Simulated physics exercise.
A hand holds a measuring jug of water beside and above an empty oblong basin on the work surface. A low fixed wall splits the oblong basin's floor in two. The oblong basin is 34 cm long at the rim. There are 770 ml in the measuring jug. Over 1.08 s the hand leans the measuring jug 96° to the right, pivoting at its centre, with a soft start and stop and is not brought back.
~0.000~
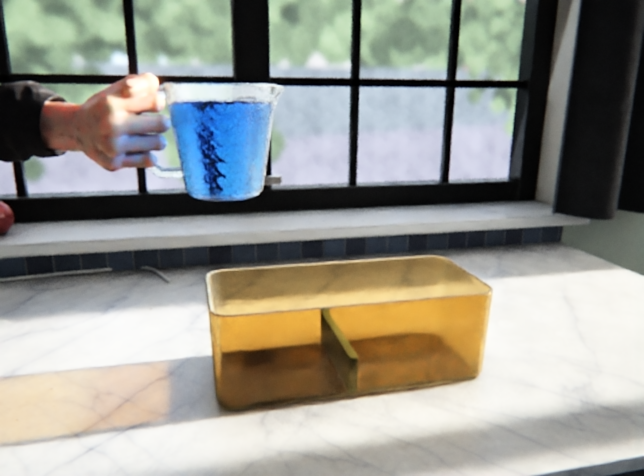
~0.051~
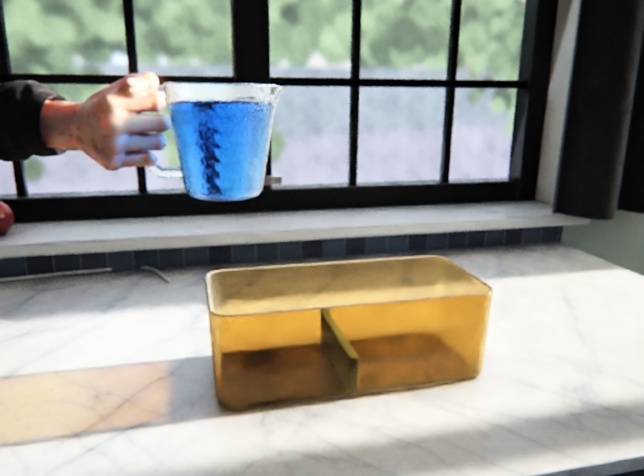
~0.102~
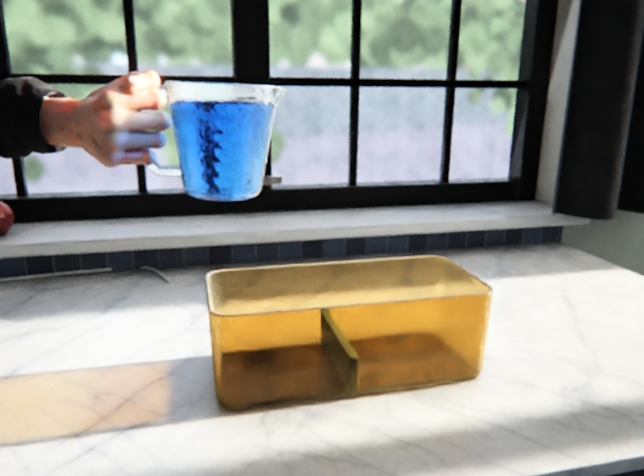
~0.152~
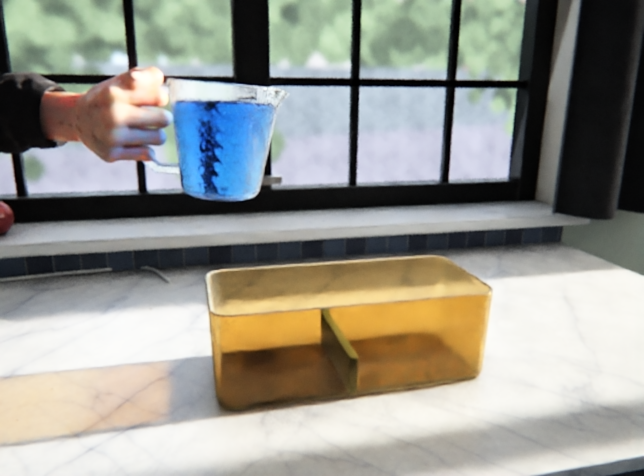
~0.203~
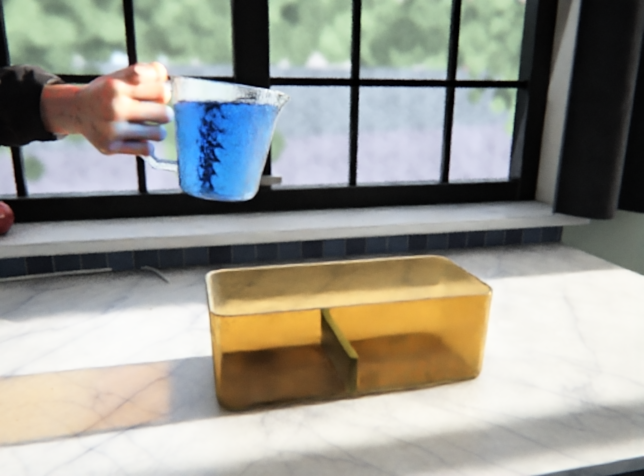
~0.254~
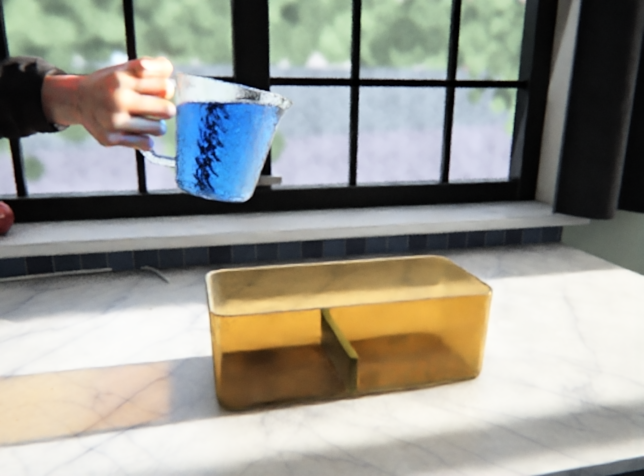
Hand tilting a clear measuring jug of blue liquid slightly to the right above an empty amber divided basin on a marble worktop.
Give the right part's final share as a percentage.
Roughly 88 per cent is past the wall.
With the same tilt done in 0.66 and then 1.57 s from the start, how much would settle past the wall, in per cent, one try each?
First 90, then 85 per cent.
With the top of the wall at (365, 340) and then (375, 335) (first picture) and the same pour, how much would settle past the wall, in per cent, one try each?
First 40, then 10 per cent.
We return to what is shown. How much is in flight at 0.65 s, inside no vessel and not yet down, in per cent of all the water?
Some 20 per cent.
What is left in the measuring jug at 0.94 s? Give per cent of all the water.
Some 26 per cent.
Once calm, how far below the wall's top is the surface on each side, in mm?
Left about 44 mm, right about 20 mm.
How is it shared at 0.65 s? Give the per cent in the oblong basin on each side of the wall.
Near 0 on the left, 3 on the right.
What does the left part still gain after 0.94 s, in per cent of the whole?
Some 10 per cent.
Then, 0.65 s in, the tilt is 63° and 76 per cent is still to pour, 0 is left of the wall and 3 right of it.
Then, 0.94 s in, the tilt is 92° and 27 per cent is still to pour, 2 is left of the wall and 47 right of it.
Then, 1.25 s in, the tilt is 96° and 3 per cent is still to pour, 6 is left of the wall and 86 right of it.
Then, 1.58 s in, the tilt is 96° and 0 per cent is still to pour, 10 is left of the wall and 89 right of it.
Finally, 11 per cent lies left of the wall, 88 right of it and 1 outside.
